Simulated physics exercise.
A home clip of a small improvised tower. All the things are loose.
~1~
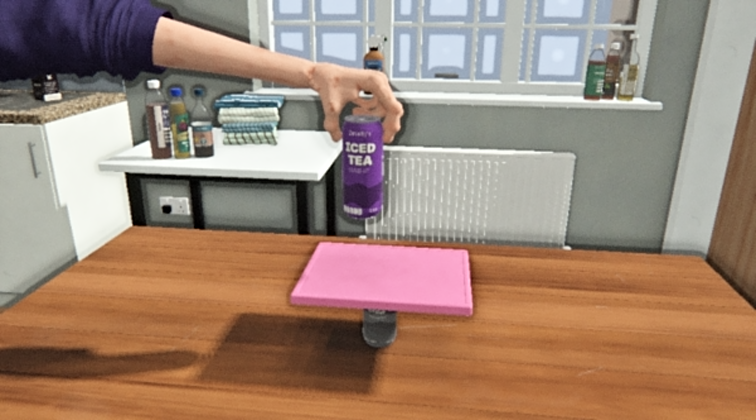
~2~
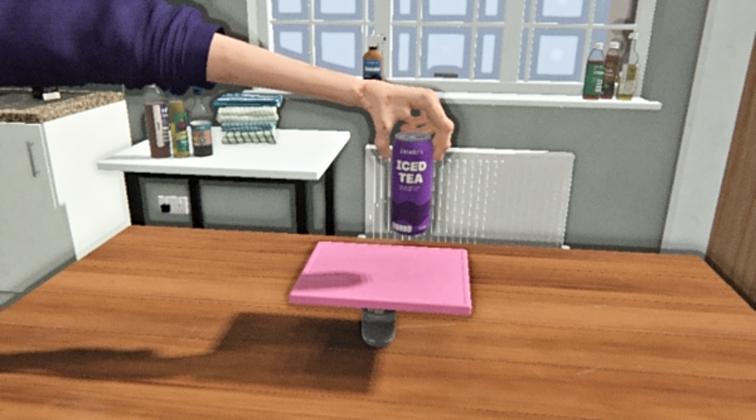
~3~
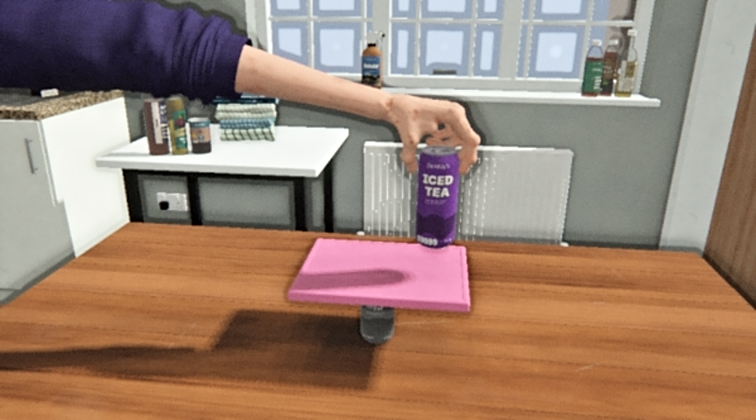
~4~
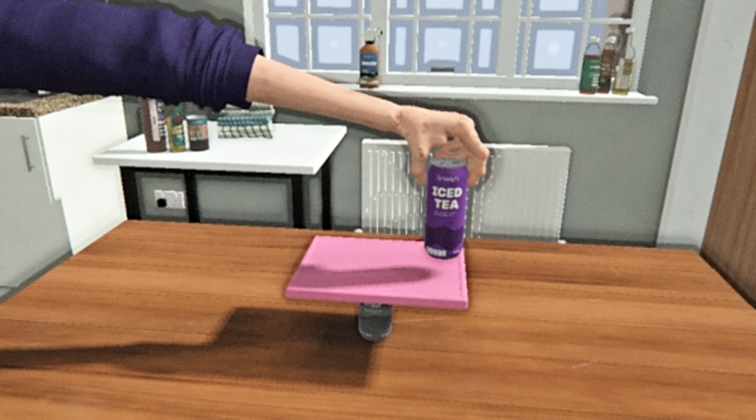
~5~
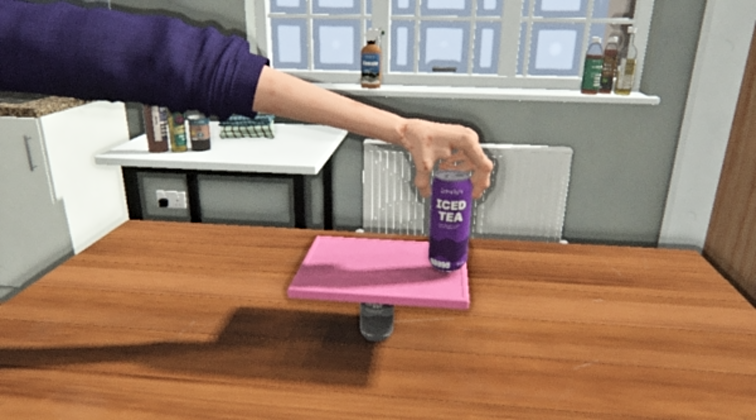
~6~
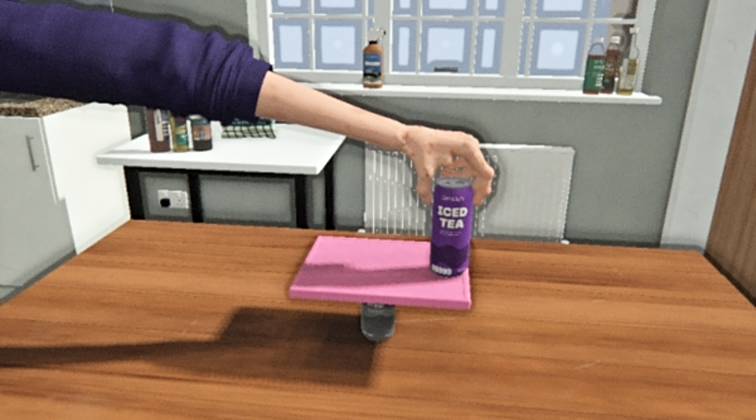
We see a hand in a purple sleeve carry a purple iced tea can rightward and down over a pink board propped on a dark object on a wooden table, then set it near the board's right edge, still gripping it.
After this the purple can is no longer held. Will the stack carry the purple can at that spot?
It gives way.
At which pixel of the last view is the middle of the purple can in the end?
Near (570, 343).
Then, 0.40 s later than the last frame, purple can now fallen; pink lid tilted by 37°.
Then, 0.60 s later than the last frame, pink lid tilted by 43°.
Then, 0.80 s later than the last frame, pink lid now fallen.
When it is over, fallen, pink lid and purple can; grey can as before. End places, in pixels of the last picture, purple can near (570, 343). The stack loses its balance.
